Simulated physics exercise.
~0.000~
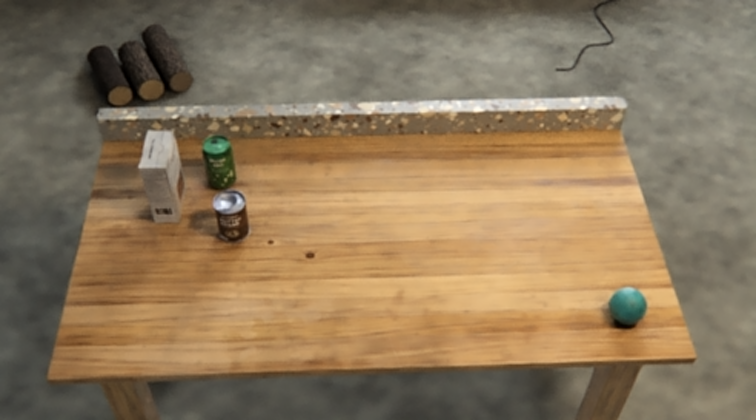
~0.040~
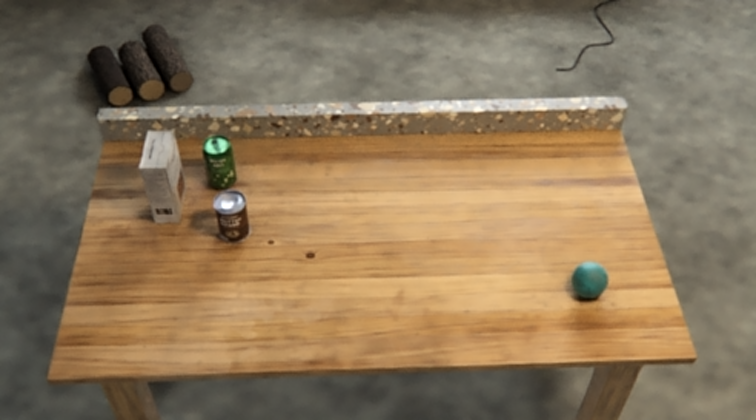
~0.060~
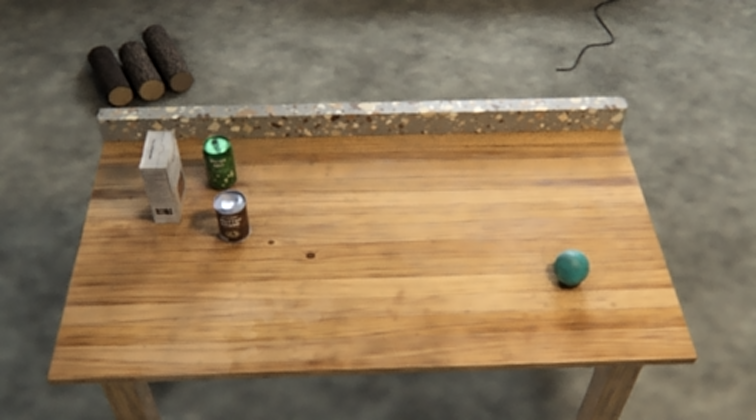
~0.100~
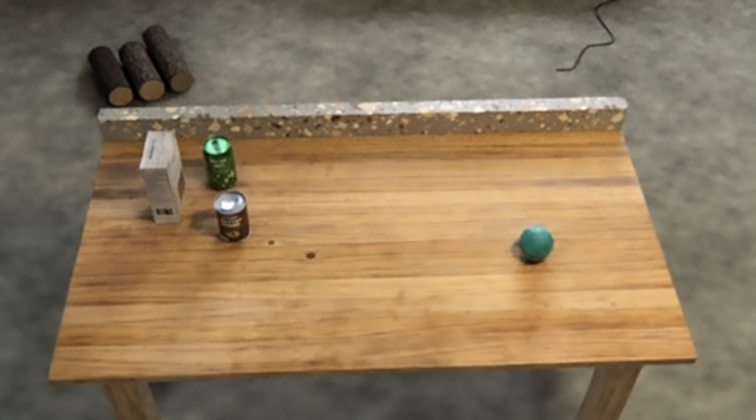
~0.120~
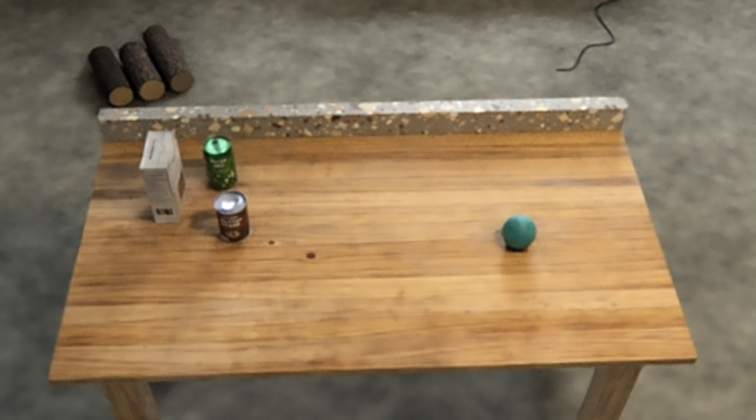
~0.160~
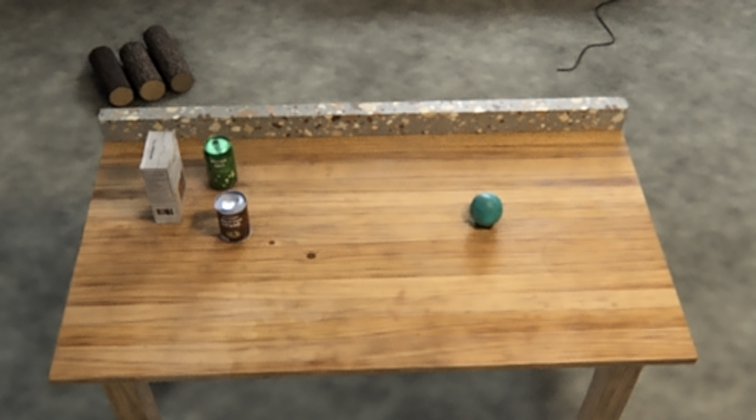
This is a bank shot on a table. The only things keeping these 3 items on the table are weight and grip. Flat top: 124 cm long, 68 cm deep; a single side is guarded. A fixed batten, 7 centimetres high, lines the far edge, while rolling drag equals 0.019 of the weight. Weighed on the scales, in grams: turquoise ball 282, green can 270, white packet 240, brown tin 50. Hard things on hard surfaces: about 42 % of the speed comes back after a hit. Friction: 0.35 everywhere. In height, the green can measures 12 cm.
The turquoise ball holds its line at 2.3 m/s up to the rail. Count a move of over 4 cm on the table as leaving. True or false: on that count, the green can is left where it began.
False; the green can is displaced.
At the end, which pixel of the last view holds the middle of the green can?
It comes to rest near (185, 162).
Around 0.46 s, turquoise ball near (298, 160).
Around 0.86 s, turquoise ball near (203, 200); green can shifted 8 cm near (185, 162); white packet shifted 2 cm.
Finally (2.9 s), not toppled but over 4 cm from the start, green can; the other 2 still in place (within 4 cm). Final places as that camera would see them, green can near (185, 162).
